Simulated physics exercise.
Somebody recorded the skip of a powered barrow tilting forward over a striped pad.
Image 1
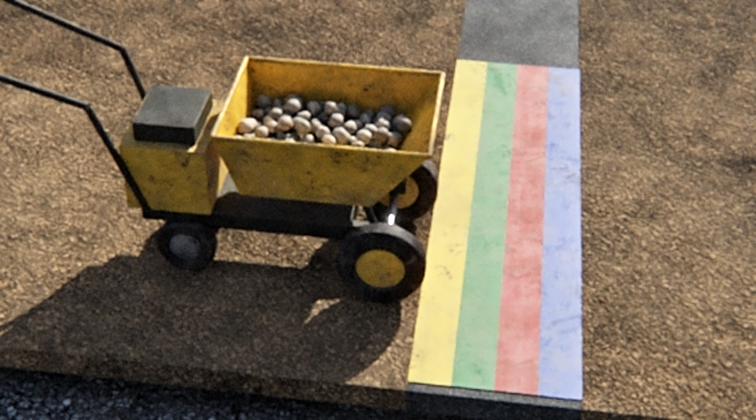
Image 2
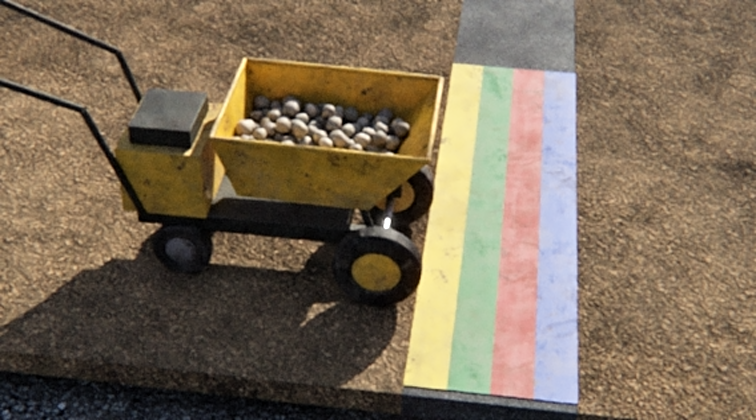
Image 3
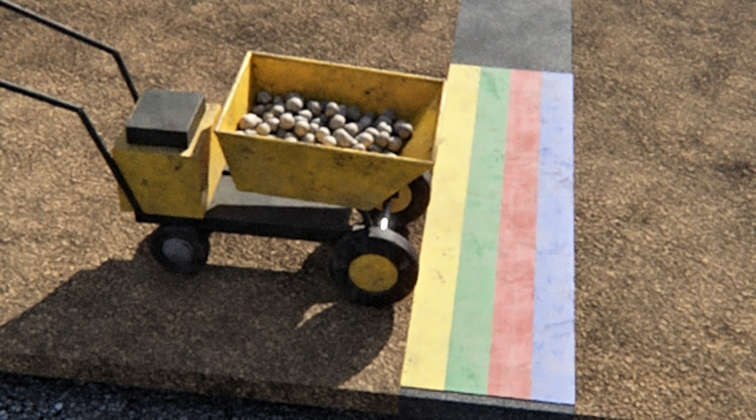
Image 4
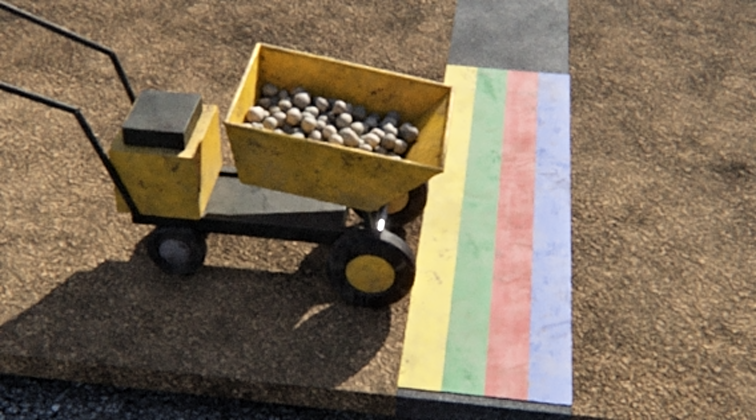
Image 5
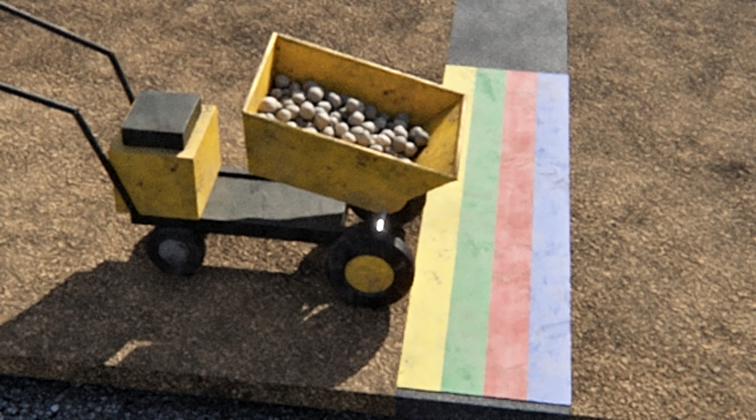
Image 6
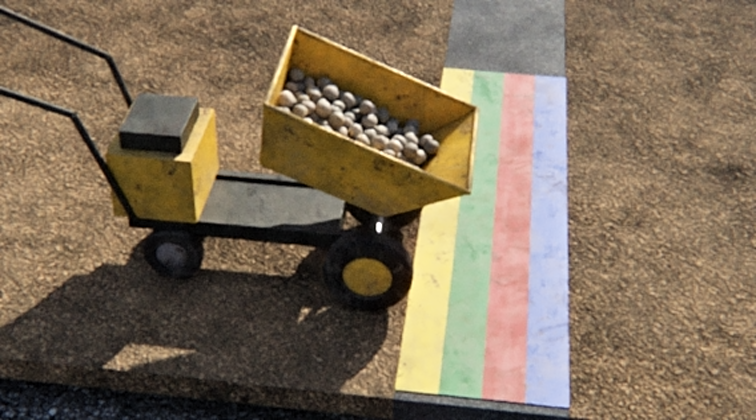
The video shows a yellow powered barrow with a skip of river pebbles beside a pad striped yellow, green, red and blue; the skip starts level, then tilts forward to the right, its rear rising while the pebbles stay inside.
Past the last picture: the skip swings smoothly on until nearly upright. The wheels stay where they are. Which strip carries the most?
The blue strip.
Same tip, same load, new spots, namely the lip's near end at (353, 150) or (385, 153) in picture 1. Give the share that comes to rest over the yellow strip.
The first spot gives roughly 0 %; the second gives roughly 0 %.
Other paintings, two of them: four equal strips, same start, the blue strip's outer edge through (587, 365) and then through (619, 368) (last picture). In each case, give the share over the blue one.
Roughly 30 per cent first, then 30 per cent.
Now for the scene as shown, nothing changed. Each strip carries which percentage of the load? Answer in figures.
Percentages: Yellow 0, green 0, red 10, blue 30.
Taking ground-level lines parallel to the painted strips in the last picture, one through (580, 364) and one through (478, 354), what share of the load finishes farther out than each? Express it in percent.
I'd say some 30 in a hundred, and after that 80 in a hundred.
Soon after the last picture, skip tipped steeply; all in the skip.
A little later, skip tipped right over; most in the skip; a stray few over the red strip; about a quarter over the blue strip; a stray few off the paint.
Later still, skip tipped right over; about a quarter in the skip; a small part over the red strip; about a third over the blue strip; about a third off the paint.
At rest, skip tipped right over; about a quarter in the skip; none over the yellow strip; none over the green strip; a small part over the red strip; about a third over the blue strip; about a third off the paint.
